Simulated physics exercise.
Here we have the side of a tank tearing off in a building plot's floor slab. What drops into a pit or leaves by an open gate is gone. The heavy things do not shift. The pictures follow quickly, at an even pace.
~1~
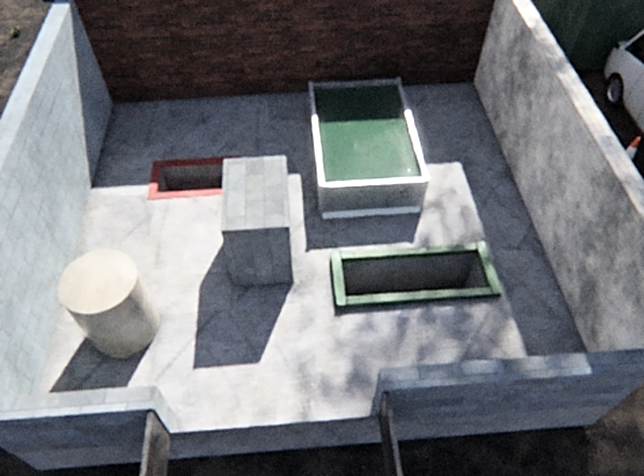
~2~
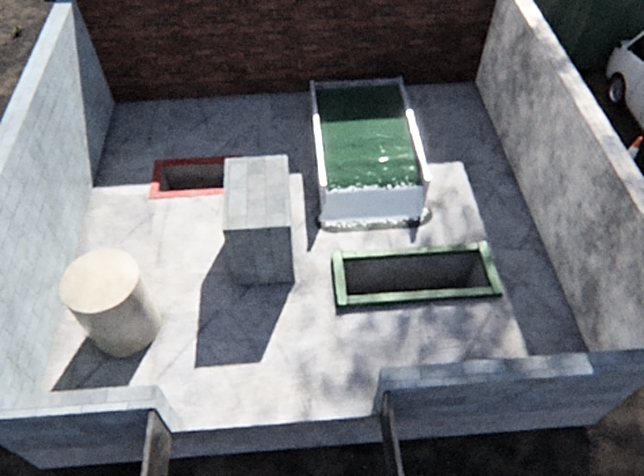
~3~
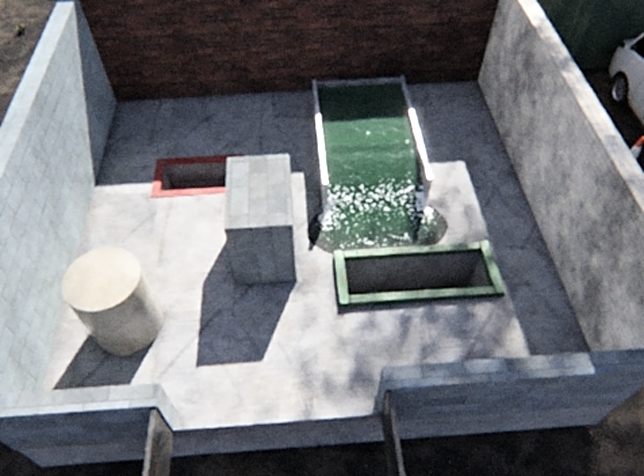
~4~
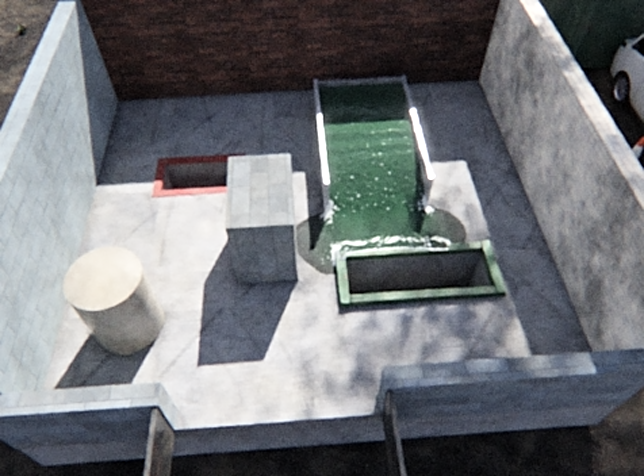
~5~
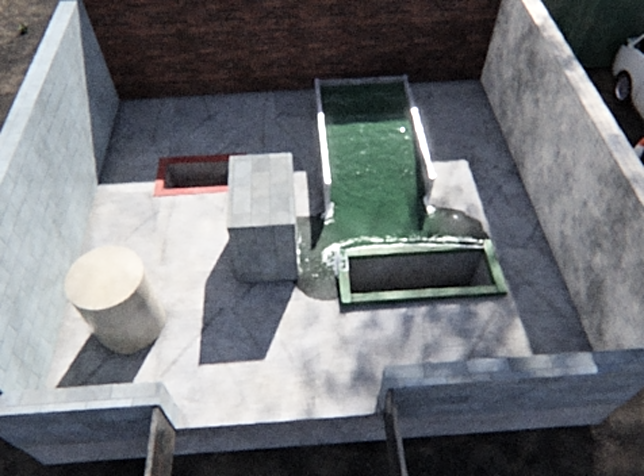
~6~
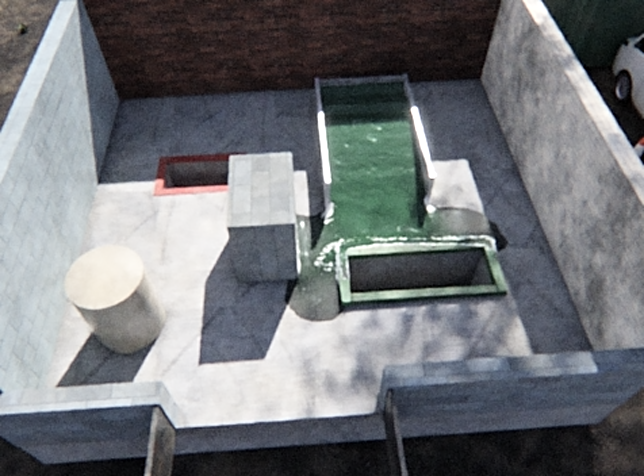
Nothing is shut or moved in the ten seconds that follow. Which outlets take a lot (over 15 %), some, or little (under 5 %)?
The gate takes more than 15 %; the red pit takes less than 5 %; the green pit takes more than 15 %.
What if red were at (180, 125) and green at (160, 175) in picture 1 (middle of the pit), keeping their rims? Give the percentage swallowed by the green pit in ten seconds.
Parts in a hundred: Green 0.
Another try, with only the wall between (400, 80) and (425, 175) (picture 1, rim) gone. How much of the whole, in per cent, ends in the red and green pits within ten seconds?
Parts in a hundred: Red 4, green 2.
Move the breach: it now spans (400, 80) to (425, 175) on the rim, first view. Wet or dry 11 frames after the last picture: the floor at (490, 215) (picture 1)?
Answer: Under water.
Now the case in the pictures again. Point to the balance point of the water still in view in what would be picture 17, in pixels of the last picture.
Roughly at (372, 193).
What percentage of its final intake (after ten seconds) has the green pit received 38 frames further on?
I make it 100 per cent.
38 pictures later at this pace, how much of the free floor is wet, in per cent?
Near 55 in a hundred.
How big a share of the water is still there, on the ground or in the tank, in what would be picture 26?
Roughly 56 per cent.
A moment on, water covers 15 % of the floor; the gate 0 %, the red pit 0 %, the green pit 15 %.
Next, water covers 25 % of the floor; the gate 2 %, the red pit 0 %, the green pit 27 %.
Then, water covers 40 % of the floor; the gate 8 %, the red pit 0 %, the green pit 35 %.
Later, water covers 55 % of the floor; the gate 14 %, the red pit 0 %, the green pit 37 %.
In the end, water covers 70 % of the floor; the gate 18 %, the red pit 1 %, the green pit 37 %.
